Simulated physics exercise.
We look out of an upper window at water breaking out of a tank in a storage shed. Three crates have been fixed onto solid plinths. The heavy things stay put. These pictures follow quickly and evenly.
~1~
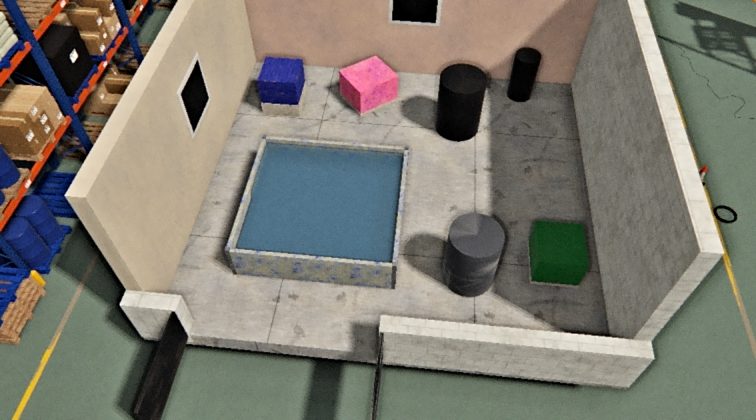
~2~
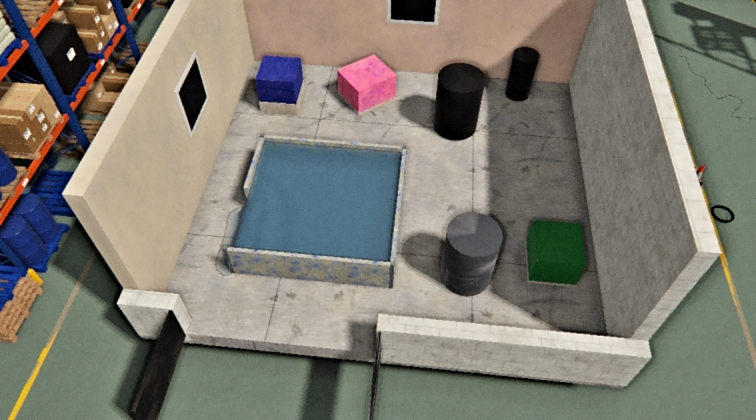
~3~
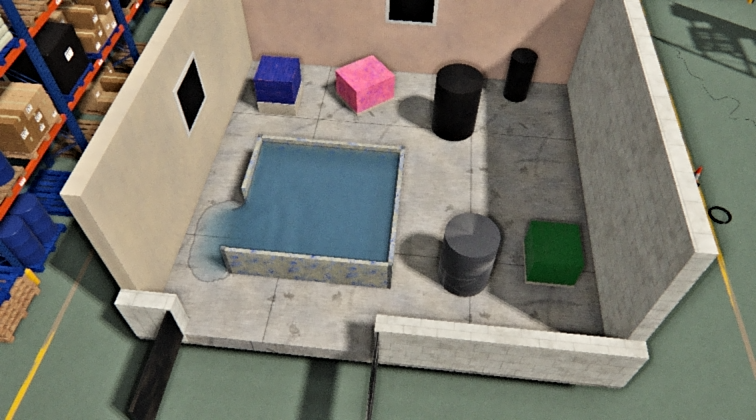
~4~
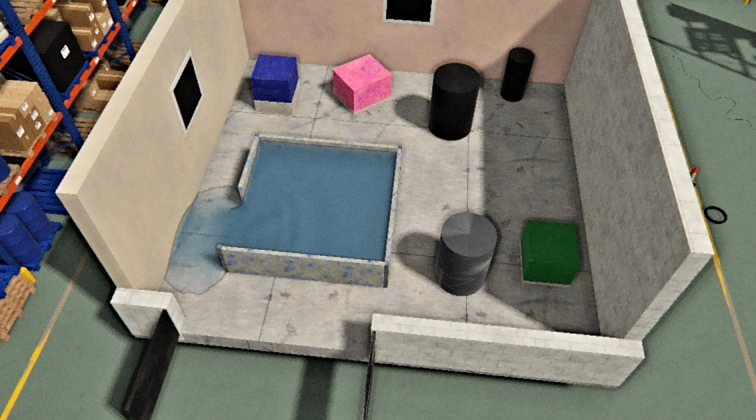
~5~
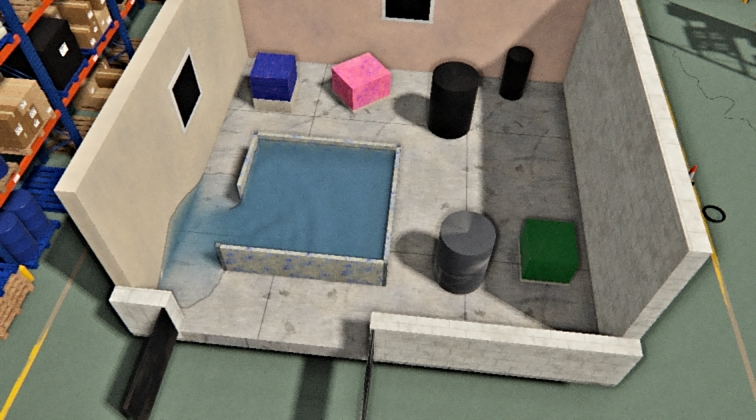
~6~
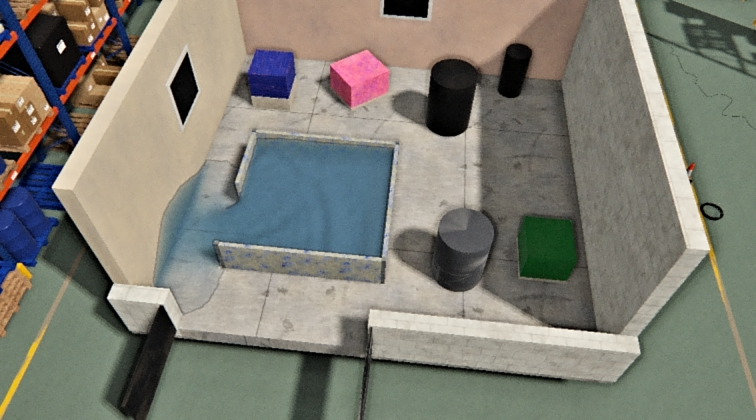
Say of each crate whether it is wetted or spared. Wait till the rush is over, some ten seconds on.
In order: Pink crate: Becomes wet, blue crate: Remains dry, green crate: Becomes wet.
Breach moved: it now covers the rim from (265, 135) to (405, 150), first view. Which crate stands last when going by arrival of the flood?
My pick is the green-painted one.
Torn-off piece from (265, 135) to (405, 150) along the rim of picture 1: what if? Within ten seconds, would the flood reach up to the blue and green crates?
The blue crate is flooded and the green crate is flooded.
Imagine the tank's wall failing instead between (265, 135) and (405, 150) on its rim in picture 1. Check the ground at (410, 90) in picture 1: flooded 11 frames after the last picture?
Check at the point: Soaked.
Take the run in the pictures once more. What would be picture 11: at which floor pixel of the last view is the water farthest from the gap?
Somewhere around (227, 107).
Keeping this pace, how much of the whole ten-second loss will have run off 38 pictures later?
Close to 70 per cent, I'd say.
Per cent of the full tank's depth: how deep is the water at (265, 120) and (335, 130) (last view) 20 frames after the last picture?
Roughly 16 and 6 per cent, in turn.
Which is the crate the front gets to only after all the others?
Go for the green one.
A moment on, water covers 15 % of the floor; the pink crate not reached, the blue crate not reached, the green crate not reached.
Next, water covers 25 % of the floor; the pink crate not reached, the blue crate water round its plinth, the green crate not reached.
Then, water covers 45 % of the floor; the pink crate water round its plinth, the blue crate water round its plinth, the green crate not reached.
Later, water covers 75 % of the floor; the pink crate water round its plinth, the blue crate water round its plinth, the green crate water round its plinth.
In the end, water covers 100 % of the floor; the pink crate was topped, the blue crate stayed above the water, the green crate was topped.
